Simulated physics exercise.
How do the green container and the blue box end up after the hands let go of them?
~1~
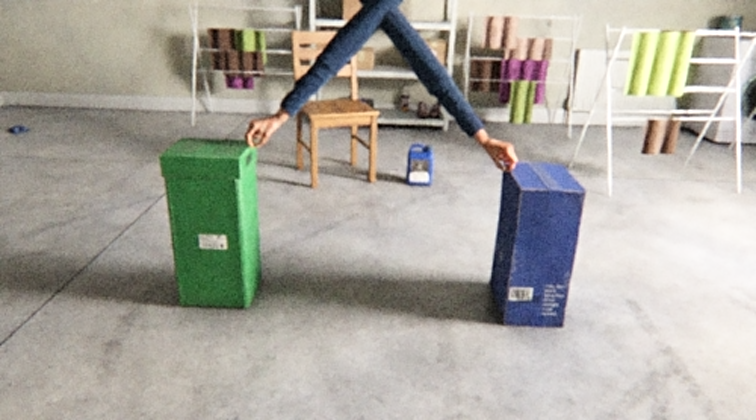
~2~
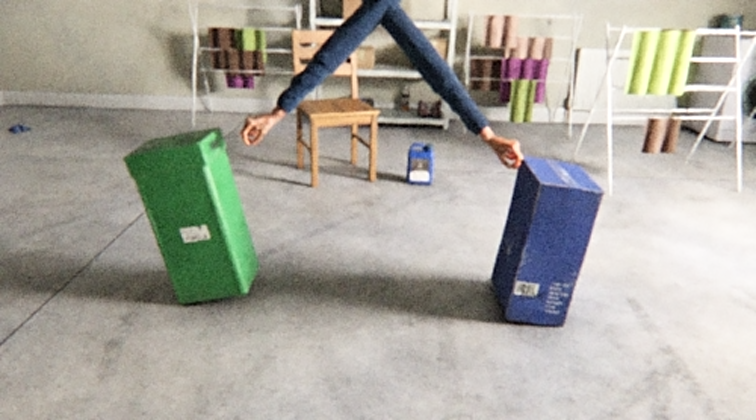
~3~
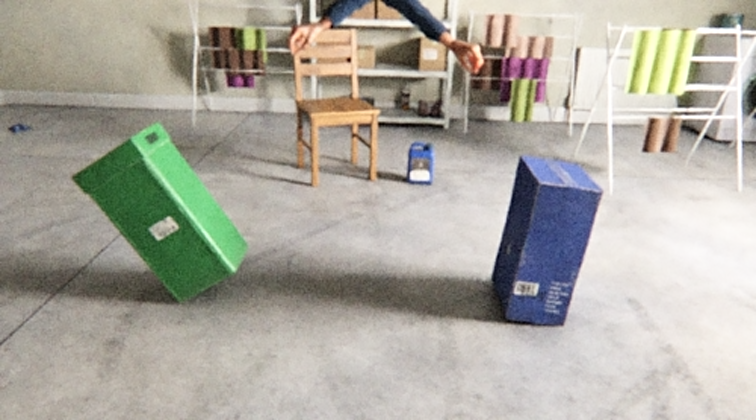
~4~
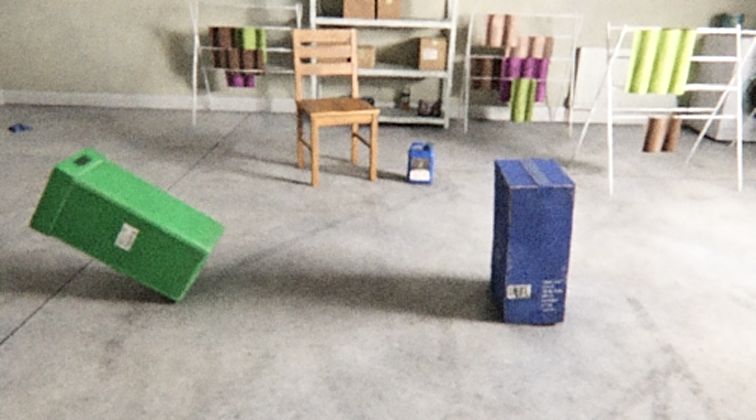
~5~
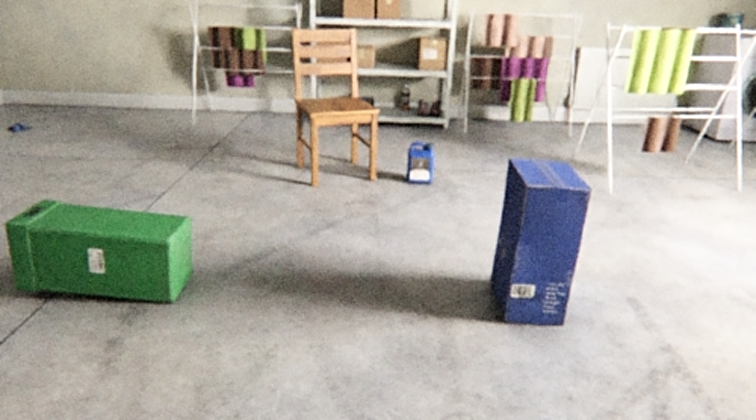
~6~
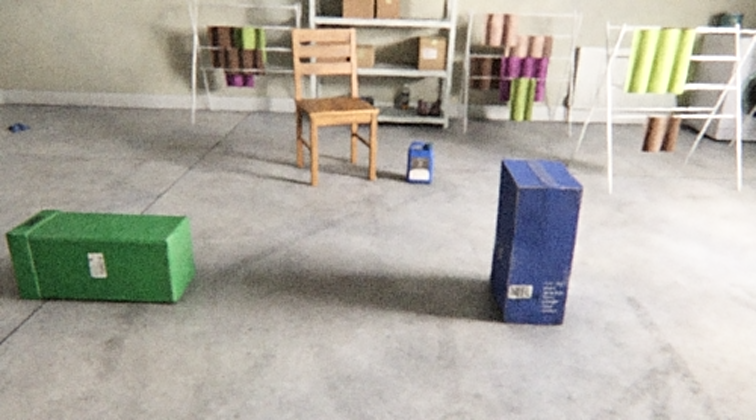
The green container topples to the left and lies on its side, while the blue box rocks slightly and settles back upright on its base.
